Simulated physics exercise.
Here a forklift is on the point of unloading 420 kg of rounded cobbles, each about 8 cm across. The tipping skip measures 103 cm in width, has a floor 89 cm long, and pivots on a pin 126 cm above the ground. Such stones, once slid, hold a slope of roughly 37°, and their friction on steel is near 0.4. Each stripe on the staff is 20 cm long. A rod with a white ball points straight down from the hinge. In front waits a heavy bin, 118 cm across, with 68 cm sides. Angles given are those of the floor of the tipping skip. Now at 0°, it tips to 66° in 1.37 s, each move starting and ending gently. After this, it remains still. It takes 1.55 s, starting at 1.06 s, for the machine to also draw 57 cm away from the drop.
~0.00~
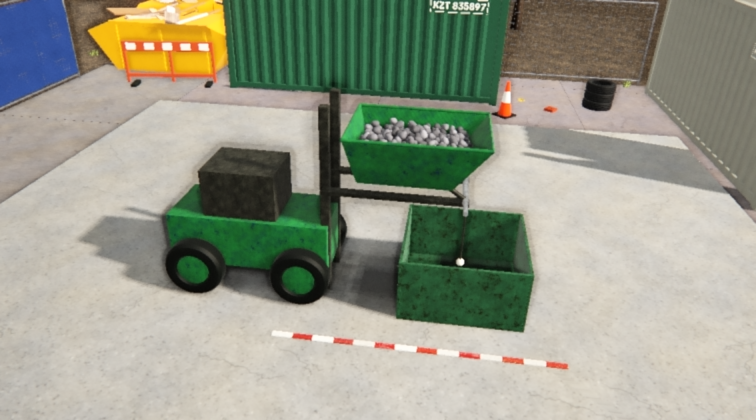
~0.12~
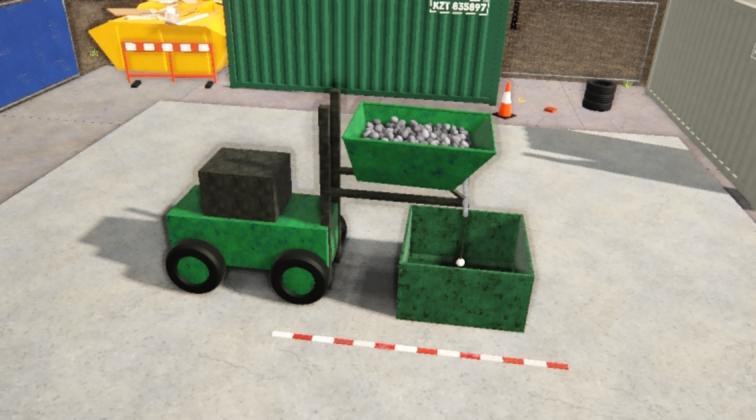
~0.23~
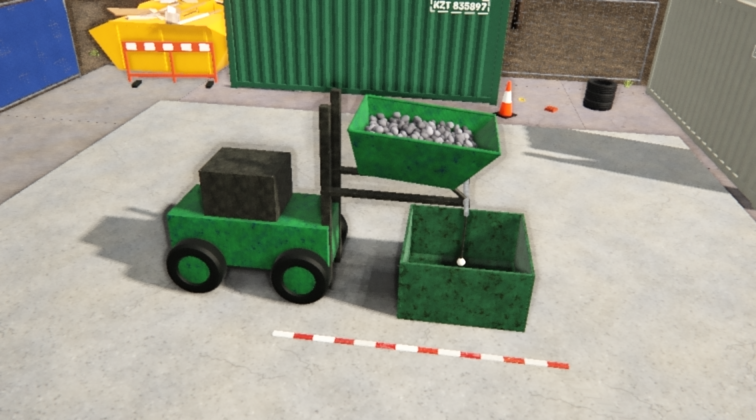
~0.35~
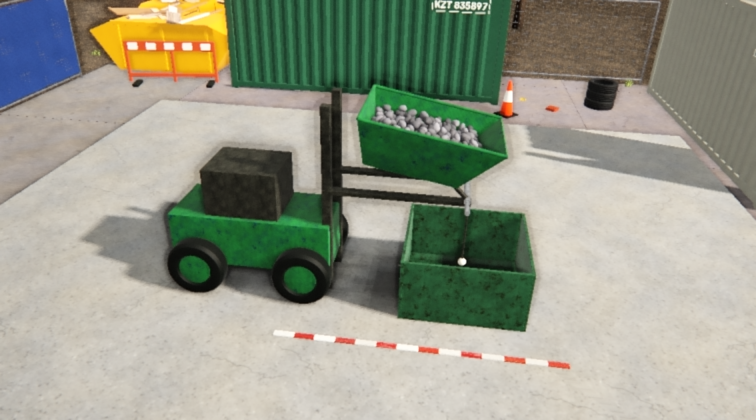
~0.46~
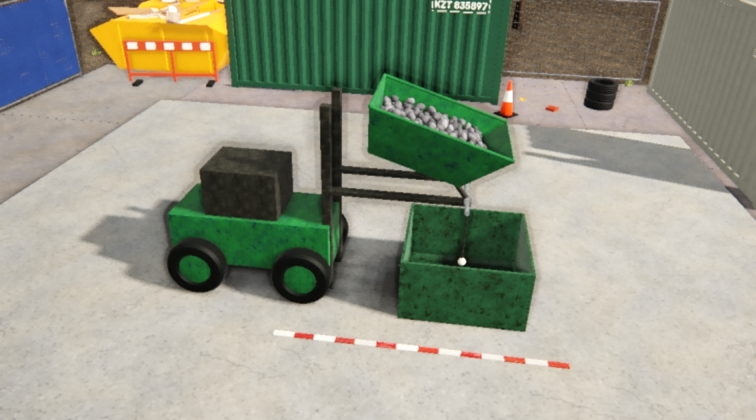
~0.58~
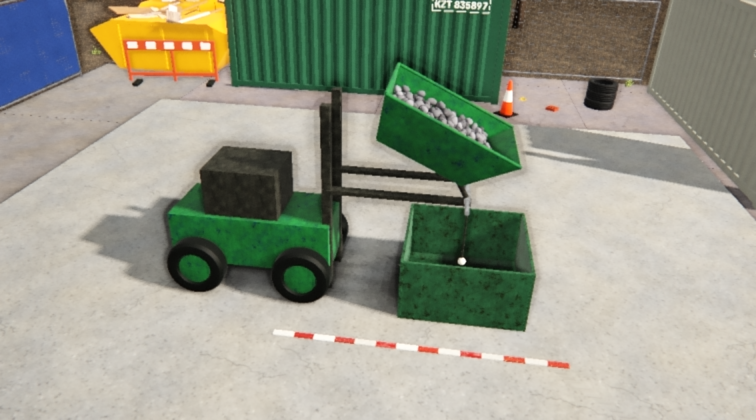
In a fenced concrete yard, a stationary green forklift tilting a raised skip of grey stones rightward above an open green box.
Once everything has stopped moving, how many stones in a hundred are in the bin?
Roughly 40 of every hundred stones are there.
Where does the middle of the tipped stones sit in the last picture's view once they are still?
The tipped stones centre close to (543, 293).
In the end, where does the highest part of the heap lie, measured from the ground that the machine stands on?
The top ends up around 26 cm above the machine's ground.
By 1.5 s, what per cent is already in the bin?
Something like 5 in a hundred.
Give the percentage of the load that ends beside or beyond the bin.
Around 60 percent of the load.
After 1.0 s the floor is at 56°; 100 % in the tipping skip; the foremost stones are at (519, 173).
After 1.5 s the floor is at 66°; 79 % in the tipping skip, 3 % in the bin, 19 % beside or beyond the bin; the foremost stones are at (570, 223).
After 3.1 s the floor is at 66°; 15 % in the tipping skip, 26 % in the bin, 59 % beside or beyond the bin; the foremost stones are at (735, 304).
After 5.6 s the floor is at 66°; 0 % in the tipping skip, 41 % in the bin, 59 % beside or beyond the bin; the foremost stones are at (738, 304).
